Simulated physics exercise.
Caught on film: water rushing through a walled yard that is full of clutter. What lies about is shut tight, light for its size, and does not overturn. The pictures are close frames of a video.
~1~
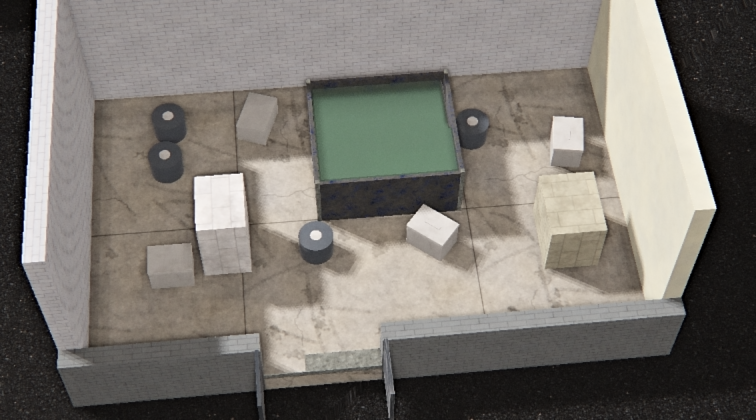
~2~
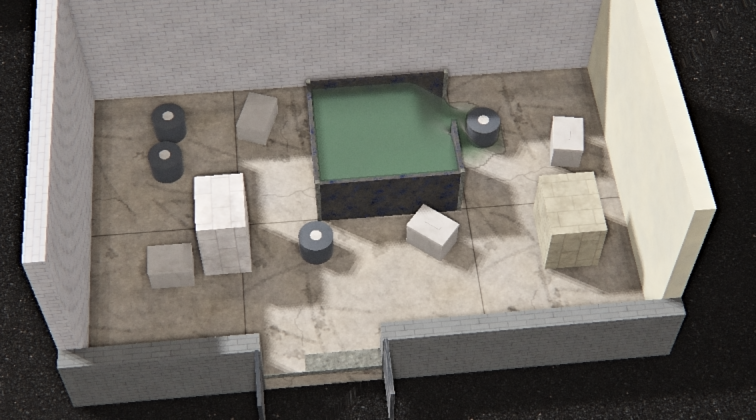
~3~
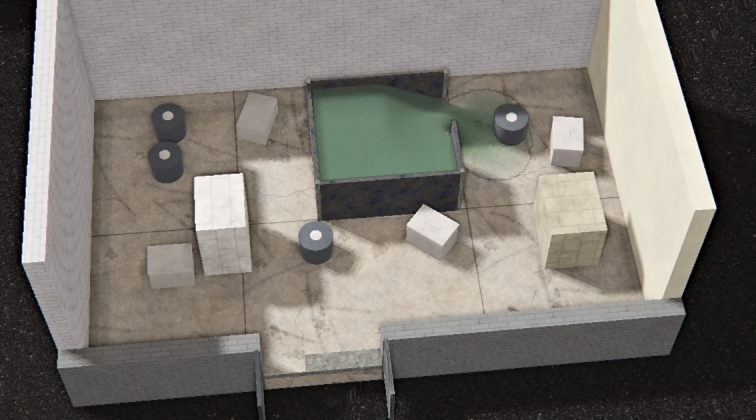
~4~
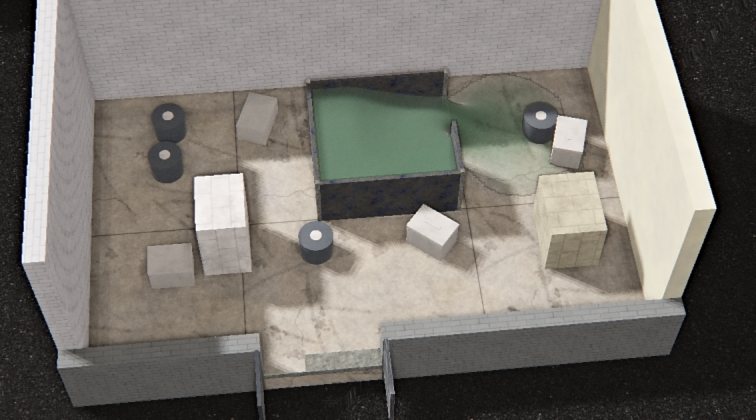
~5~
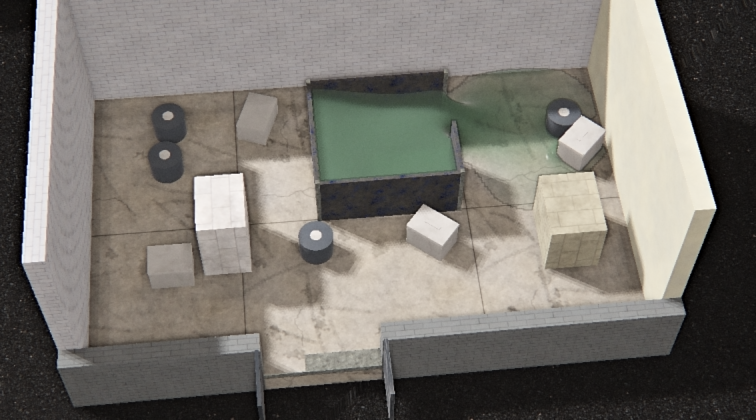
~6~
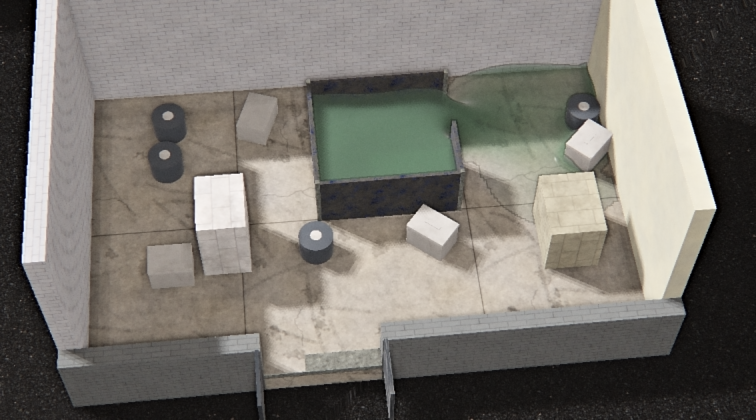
Walled yard with green water pouring from a tank's right side, pushing a dark tub rightward and nudging a pale box.
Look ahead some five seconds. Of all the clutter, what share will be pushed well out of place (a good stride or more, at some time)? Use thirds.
Share: One to two thirds.
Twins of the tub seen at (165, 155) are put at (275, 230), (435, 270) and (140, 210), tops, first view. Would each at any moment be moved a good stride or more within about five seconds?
In that order: Less than that, that far or more, under that.
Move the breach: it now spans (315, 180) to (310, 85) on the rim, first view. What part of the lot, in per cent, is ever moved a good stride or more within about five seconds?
About 60 per cent.
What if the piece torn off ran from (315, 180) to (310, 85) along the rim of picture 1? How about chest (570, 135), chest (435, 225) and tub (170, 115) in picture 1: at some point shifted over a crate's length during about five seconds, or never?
One after the other: No, never so far, swept aside.
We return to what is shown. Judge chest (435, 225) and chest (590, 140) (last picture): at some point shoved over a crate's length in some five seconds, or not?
As listed: Yes, swept aside.
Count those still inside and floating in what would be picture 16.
2 of them.
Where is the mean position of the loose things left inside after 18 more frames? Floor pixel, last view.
Close to (327, 211).
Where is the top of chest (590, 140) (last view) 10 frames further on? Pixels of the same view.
Near (630, 258).
A moment on, 2 of 8 are well off their spots; 2 afloat.
Next, 2 of 8 are well off their spots; 2 afloat.
Later, 2 of 8 are well off their spots; 1 afloat.
In the end, 3 of 8 are well off their spots, and 3 have been at some point; 3 afloat.
